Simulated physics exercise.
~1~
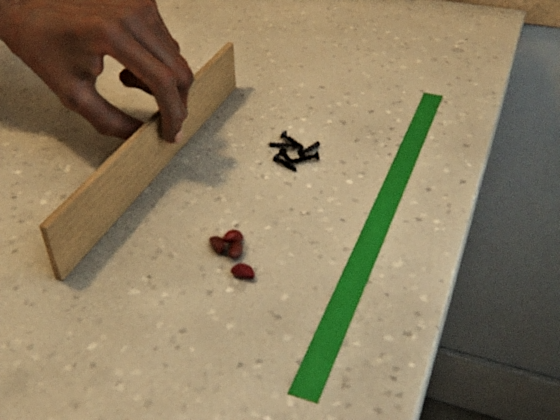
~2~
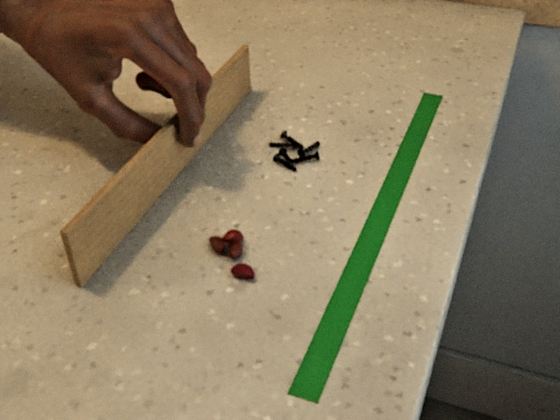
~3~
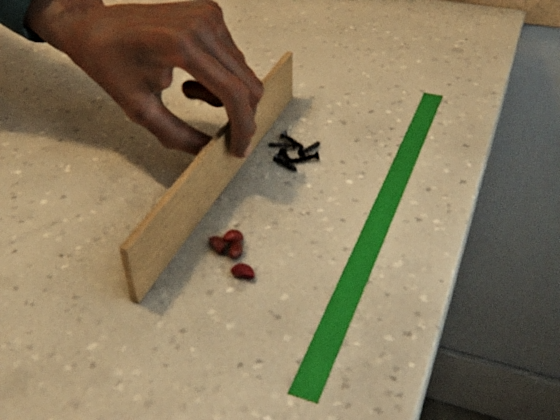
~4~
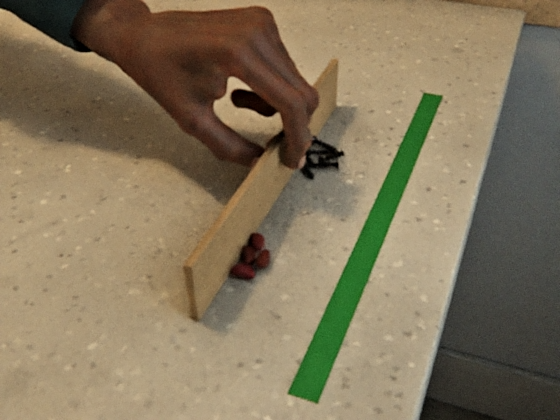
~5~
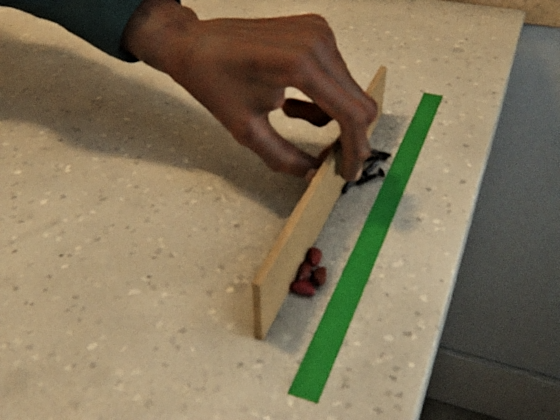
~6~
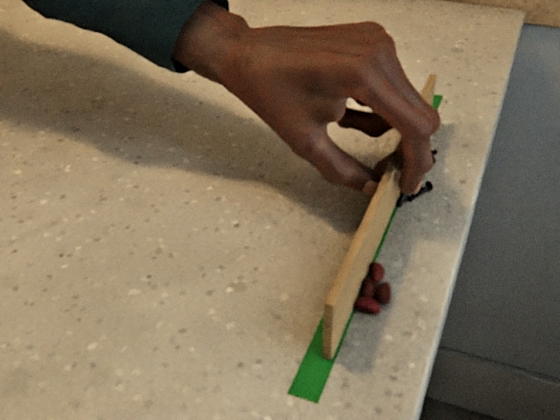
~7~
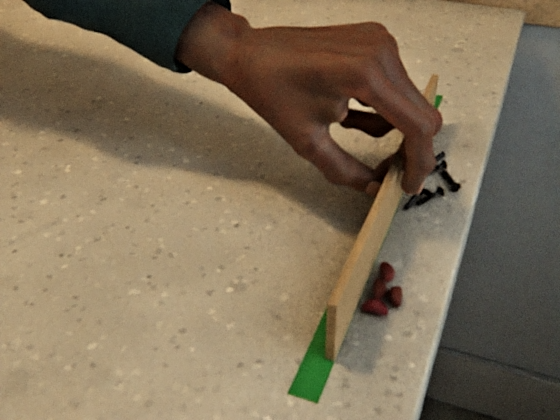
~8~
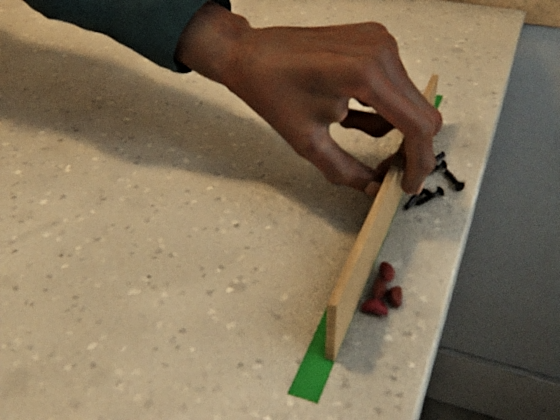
The clip opens on a speckled countertop where a hand holds a thin wooden card upright, with a cluster of black screws and a few small dark red pieces lying between it and a strip of green tape. The hand slides the card to the right, reaching the screws and then the red pieces. Both groups are pushed along toward the tape and across it. The card stops at the green strip, while the pieces shift slightly farther and spread a little. They come to rest on the counter, short of its right edge, with the hand still holding the card.
